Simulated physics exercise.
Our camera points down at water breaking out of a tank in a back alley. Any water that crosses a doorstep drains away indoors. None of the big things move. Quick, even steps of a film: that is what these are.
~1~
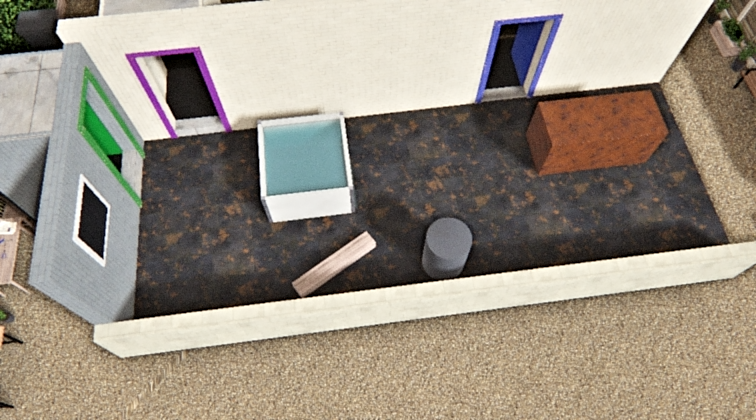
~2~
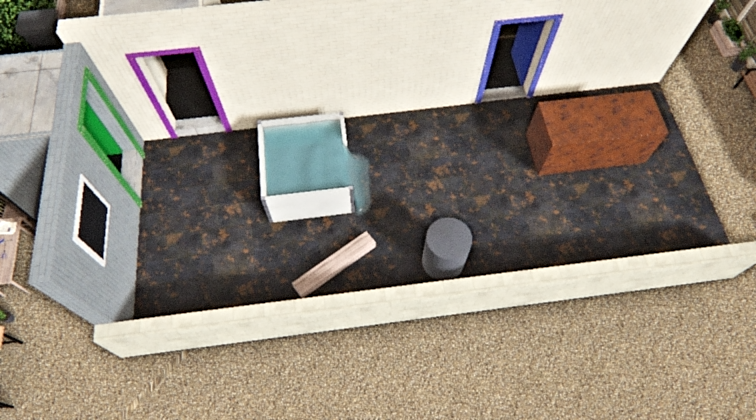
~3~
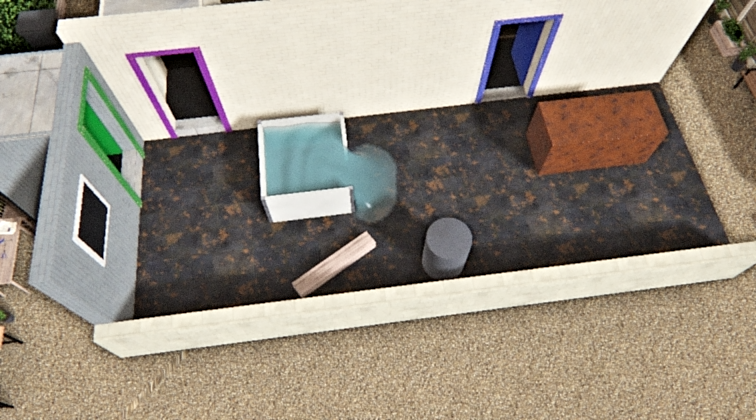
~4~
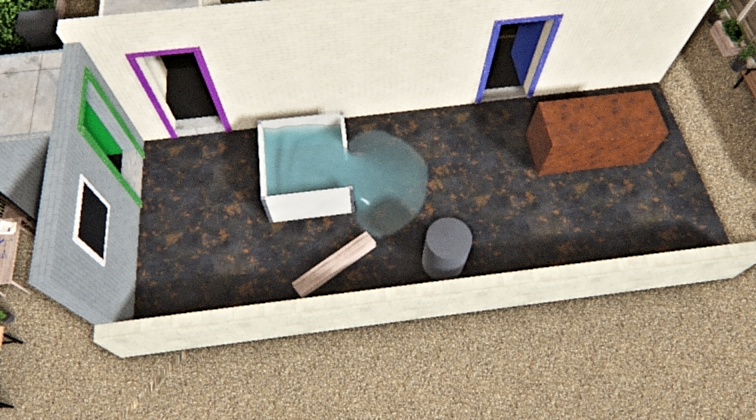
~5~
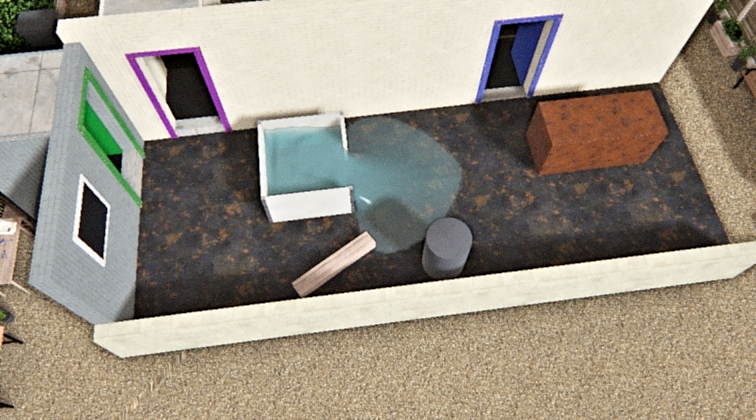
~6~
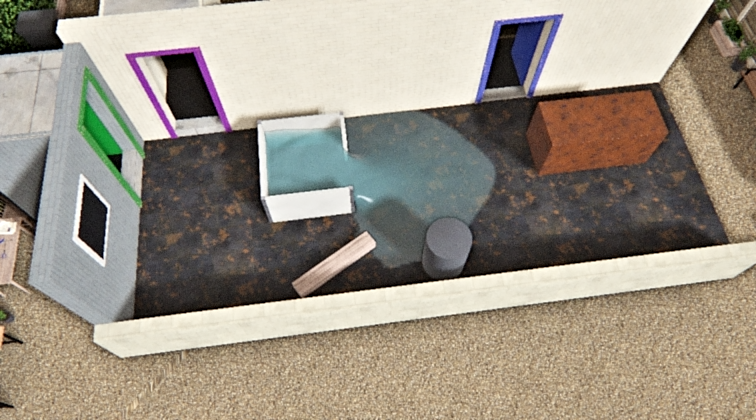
Water pouring through a gap in the right side of a white tank, spreading rightward across the dark floor past a grey cylinder.
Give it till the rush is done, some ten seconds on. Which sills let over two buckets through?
The green door will allow in no excess; the blue door will allow in an excess; the purple door will allow in no excess.
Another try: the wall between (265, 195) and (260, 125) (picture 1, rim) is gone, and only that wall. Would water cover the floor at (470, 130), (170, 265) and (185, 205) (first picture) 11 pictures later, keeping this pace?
Taken one by one: Unaffected, then sodden, then sodden.
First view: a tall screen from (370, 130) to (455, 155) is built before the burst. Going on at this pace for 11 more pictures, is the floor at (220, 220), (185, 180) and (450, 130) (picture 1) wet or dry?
Untouched, untouched, untouched.
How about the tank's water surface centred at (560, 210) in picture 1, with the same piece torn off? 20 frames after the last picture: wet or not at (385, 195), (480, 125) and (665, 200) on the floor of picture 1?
I'd call them still dry, still dry and watered, in the order asked.
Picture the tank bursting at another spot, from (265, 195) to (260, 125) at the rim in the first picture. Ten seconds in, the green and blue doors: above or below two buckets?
I'd expect the green door to exceed it and the blue door to fall short.
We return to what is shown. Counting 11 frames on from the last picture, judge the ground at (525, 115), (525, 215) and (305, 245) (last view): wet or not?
Point by point: Inundated, inundated, not yet wet.
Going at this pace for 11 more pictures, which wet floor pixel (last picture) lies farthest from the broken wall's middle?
Somewhere about (702, 211).
A moment on, water covers 35 % of the floor; the green door not reached, the blue door wet at the sill, nothing in, the purple door not reached.
Next, water covers 50 % of the floor; the green door not reached, the blue door under two buckets in, the purple door not reached.
Then, water covers 60 % of the floor; the green door not reached, the blue door over two buckets in, the purple door not reached.
Later, water covers 60 % of the floor; the green door not reached, the blue door over two buckets in, the purple door not reached.
In the end, water covers 70 % of the floor; the green door not reached, the blue door over two buckets in, the purple door not reached.
